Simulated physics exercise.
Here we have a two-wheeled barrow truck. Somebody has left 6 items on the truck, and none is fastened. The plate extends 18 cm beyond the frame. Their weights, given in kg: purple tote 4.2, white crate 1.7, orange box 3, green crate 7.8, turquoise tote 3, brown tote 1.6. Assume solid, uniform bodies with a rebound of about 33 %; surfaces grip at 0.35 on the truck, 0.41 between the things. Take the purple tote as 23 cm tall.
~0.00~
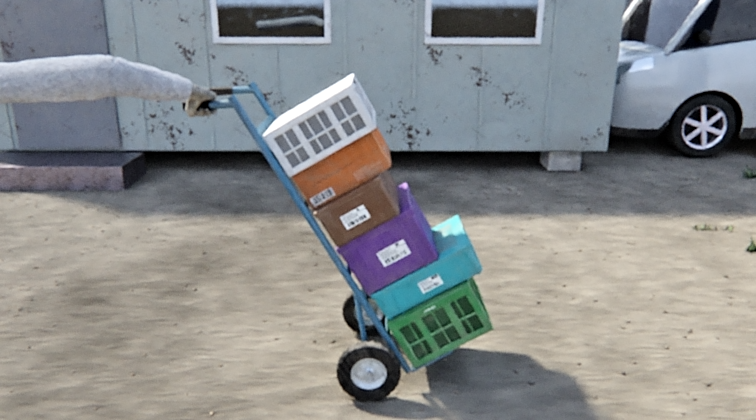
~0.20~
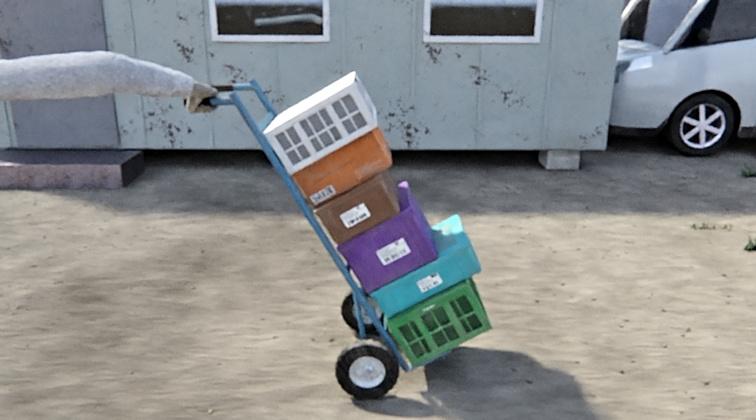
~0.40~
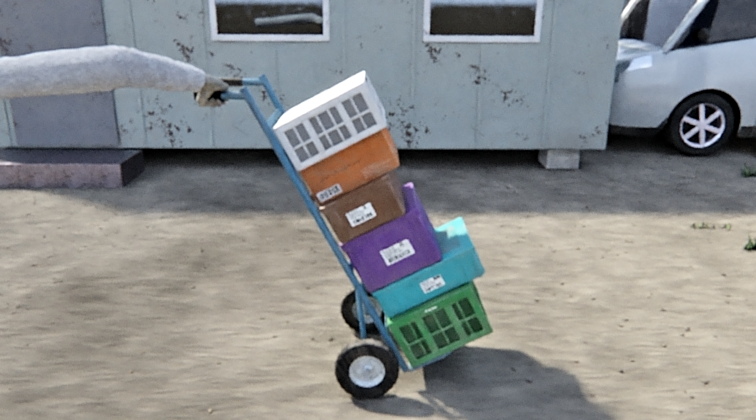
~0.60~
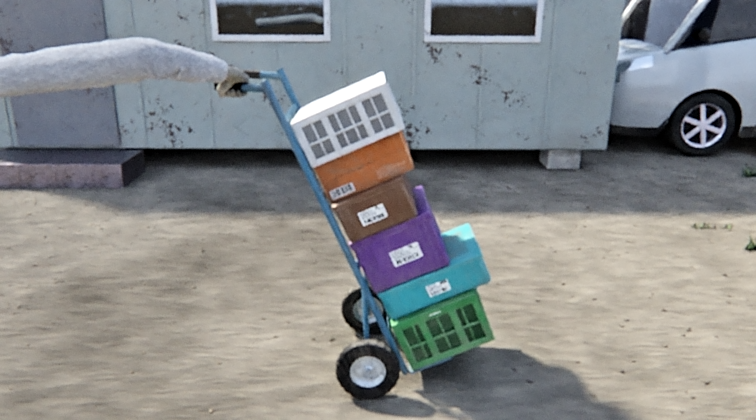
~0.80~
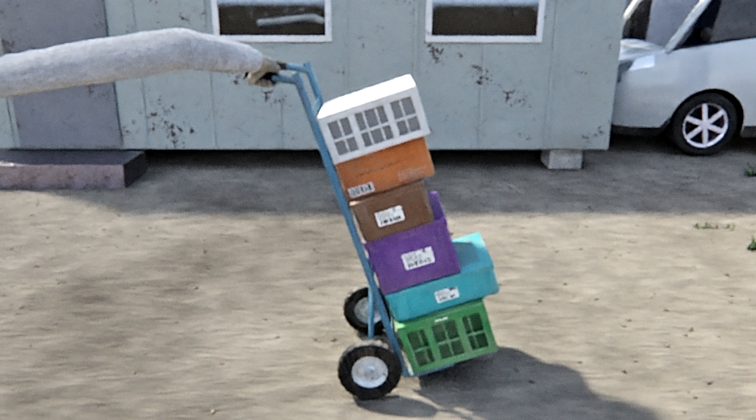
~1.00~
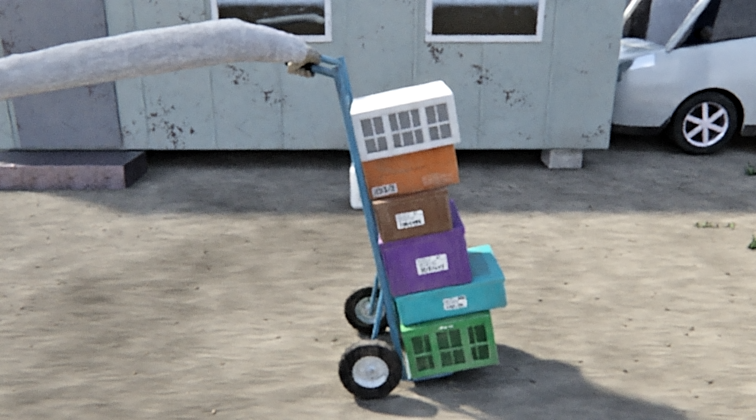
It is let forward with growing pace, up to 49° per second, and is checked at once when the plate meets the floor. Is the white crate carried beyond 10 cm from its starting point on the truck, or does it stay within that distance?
It goes beyond it.
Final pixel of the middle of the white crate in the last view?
It stops at about (494, 133).
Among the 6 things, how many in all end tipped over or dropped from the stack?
That makes 0.
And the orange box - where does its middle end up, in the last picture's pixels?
It finishes around (478, 174).
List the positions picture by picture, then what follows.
The first picture shows truck 30° back; white crate (323, 123); purple tote (387, 238).
The second picture shows truck 29° back; green crate (435, 303); turquoise tote (423, 265).
The third picture shows truck 27° back; brown tote (364, 196); purple tote (391, 236).
The fourth picture shows truck 24° back; orange box (364, 158); green crate (438, 309).
The fifth picture shows truck 18° back; turquoise tote (439, 276); brown tote (392, 198).
The sixth picture shows truck 11° back; white crate (404, 119); purple tote (423, 247).
After 1.30 s, truck upright; white crate moved 3 cm near (459, 131); orange box moved 2 cm; brown tote moved 2 cm.
After 1.40 s, truck upright; white crate 5° off its base near (477, 131); orange box 5° off its base; brown tote 5° off its base.
After 1.50 s, truck upright; white crate 4° off its base near (489, 133); orange box 4° off its base; brown tote 4° off its base.
In the end (2.0 s), not toppled but over 10 cm from the start, white crate and orange box; the other 4 under 10 cm from the start. At the end, from the last picture's camera, white crate near (494, 133).
